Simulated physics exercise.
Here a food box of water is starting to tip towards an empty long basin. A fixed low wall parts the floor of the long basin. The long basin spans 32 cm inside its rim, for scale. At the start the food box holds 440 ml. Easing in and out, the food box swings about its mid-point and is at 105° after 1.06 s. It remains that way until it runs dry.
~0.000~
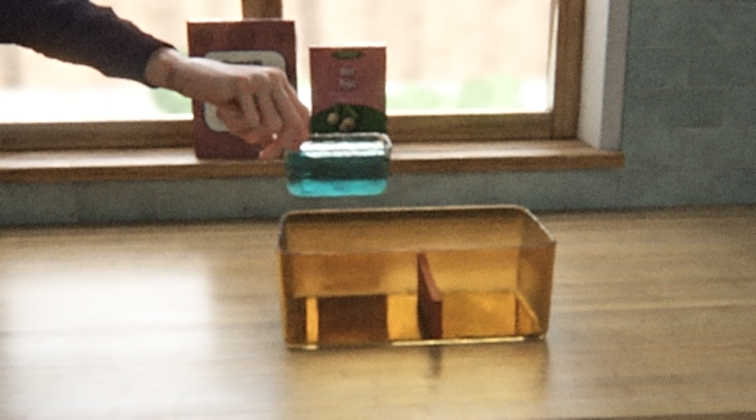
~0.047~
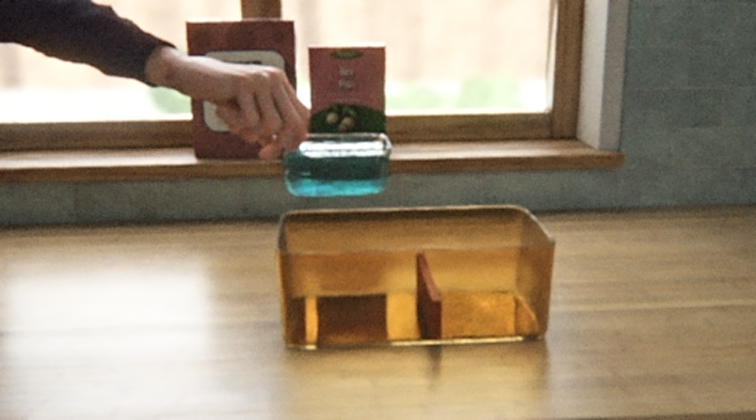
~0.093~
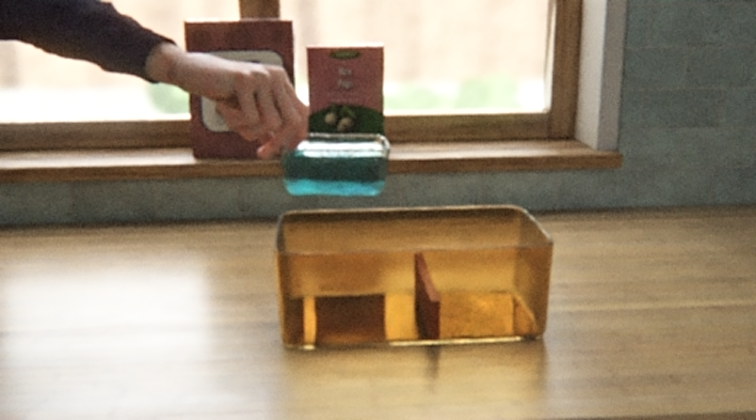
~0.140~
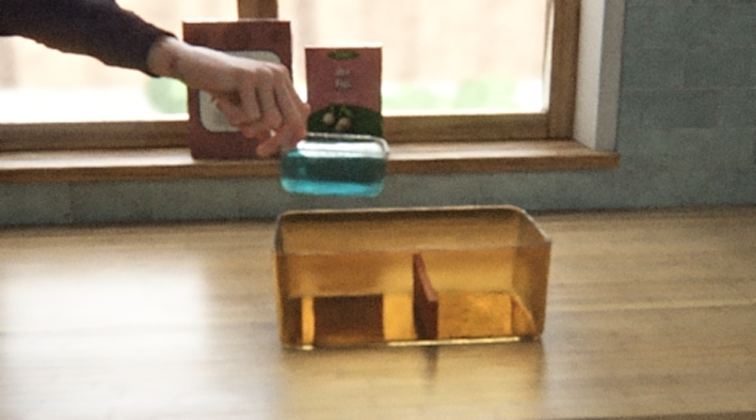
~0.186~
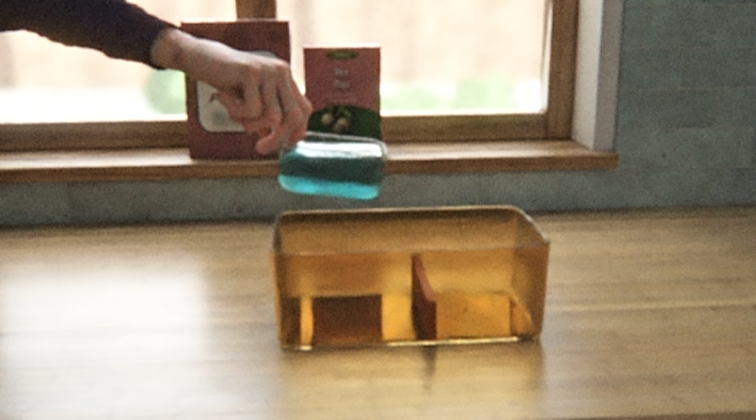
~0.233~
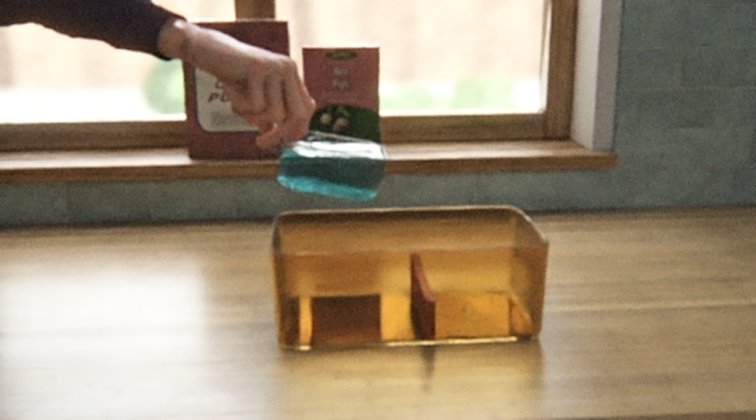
A hand holding a small clear container of blue water above a long amber divided basin, slowly tilting it slightly rightward.
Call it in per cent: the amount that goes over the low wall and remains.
I would put it at about 56 per cent.
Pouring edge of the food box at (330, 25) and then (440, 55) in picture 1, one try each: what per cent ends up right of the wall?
Respectively 5 and 95 %.
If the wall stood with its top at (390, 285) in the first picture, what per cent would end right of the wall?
Around 85 %, I'd say.
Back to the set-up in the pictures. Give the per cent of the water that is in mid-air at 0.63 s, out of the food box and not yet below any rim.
Roughly 30 percent.
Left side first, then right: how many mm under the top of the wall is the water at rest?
44 mm left, 38 mm right.
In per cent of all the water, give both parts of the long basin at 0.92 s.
Left roughly 38 per cent, right roughly 56.
Then, 0.63 s in, the tilt is 68° and 32 per cent is still to pour, 11 is left of the wall and 28 right of it.
Then, 0.92 s in, the tilt is 101° and 4 per cent is still to pour, 37 is left of the wall and 56 right of it.
Then, 1.23 s in, the tilt is 105° and 0 per cent is still to pour, 43 is left of the wall and 57 right of it.
Then, 1.56 s in, the tilt is 105° and 0 per cent is still to pour, 43 is left of the wall and 57 right of it.
Finally, 43 per cent lies left of the wall, 56 right of it and 0 outside.
